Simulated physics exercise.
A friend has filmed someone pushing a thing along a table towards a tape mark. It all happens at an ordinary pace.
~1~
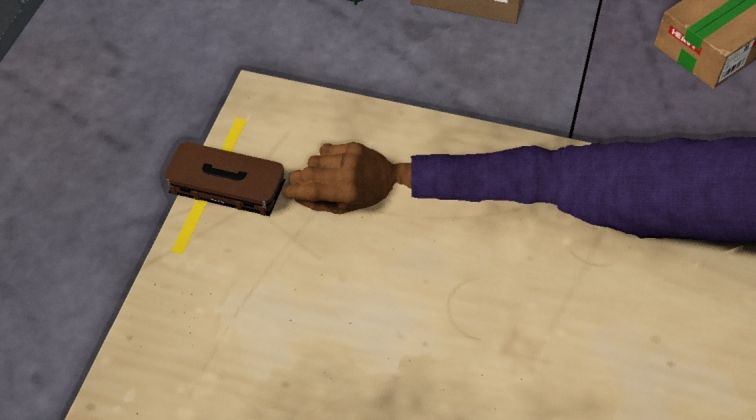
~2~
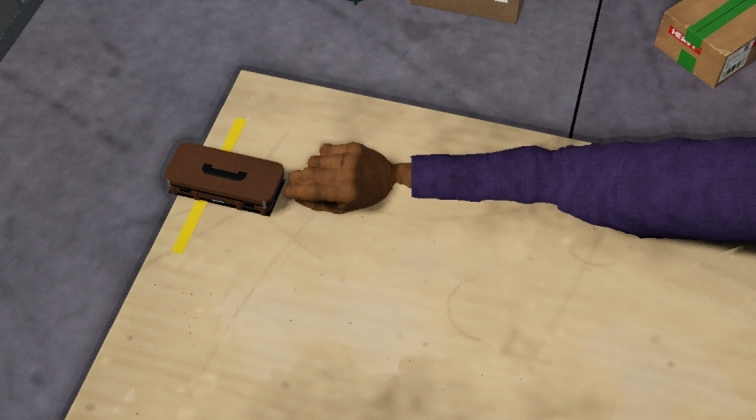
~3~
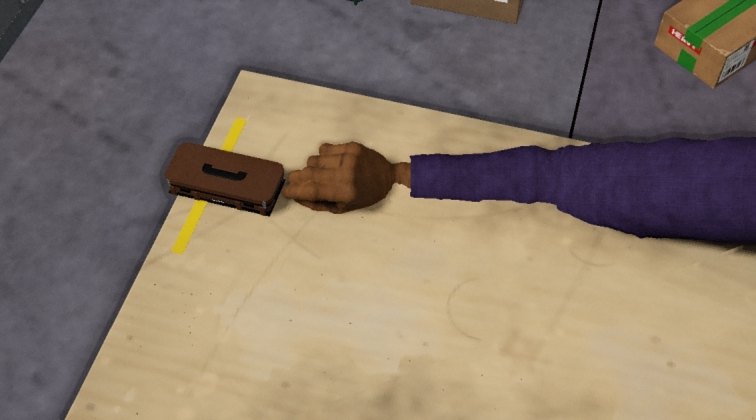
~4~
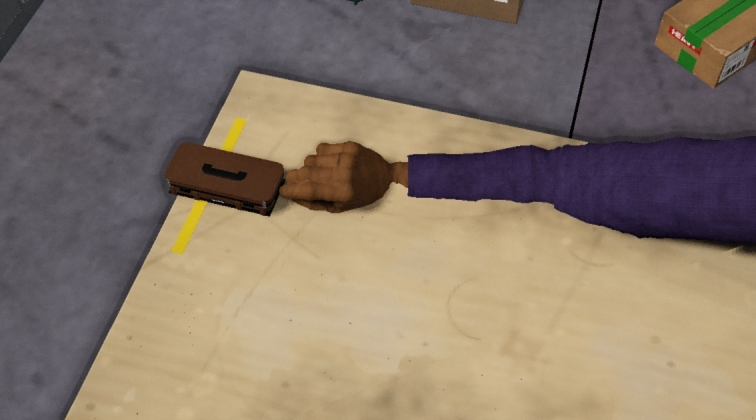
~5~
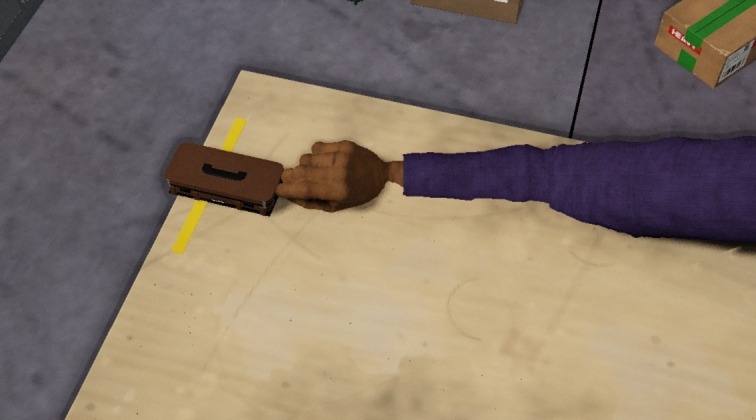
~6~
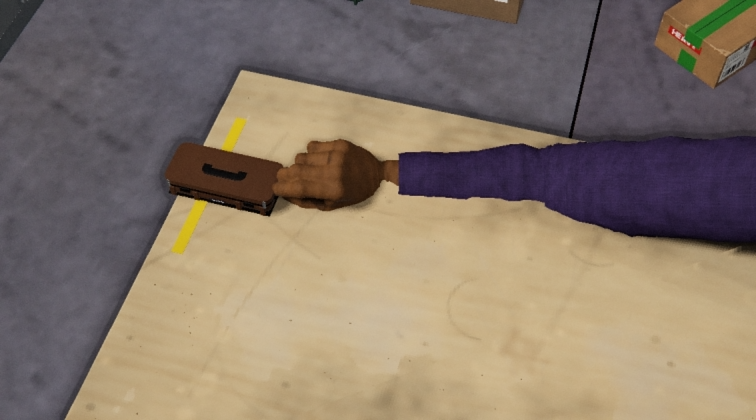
A hand in a purple sleeve reaches in from the right and inches slightly left, its fingers closing the little space beside a brown case and coming over its right edge. The case itself shows no visible movement, staying across the yellow tape mark on the pale wooden tabletop throughout.
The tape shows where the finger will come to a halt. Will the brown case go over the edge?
In the end the brown case goes over the edge.
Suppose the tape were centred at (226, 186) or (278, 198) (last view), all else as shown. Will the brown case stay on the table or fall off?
One after another: It falls off the table; stays up.
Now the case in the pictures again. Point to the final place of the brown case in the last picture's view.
At about (270, 415).
Then, 1.28 s after the last picture, brown case falling near (166, 215).
At rest, the brown case falls off the table, near (270, 415).
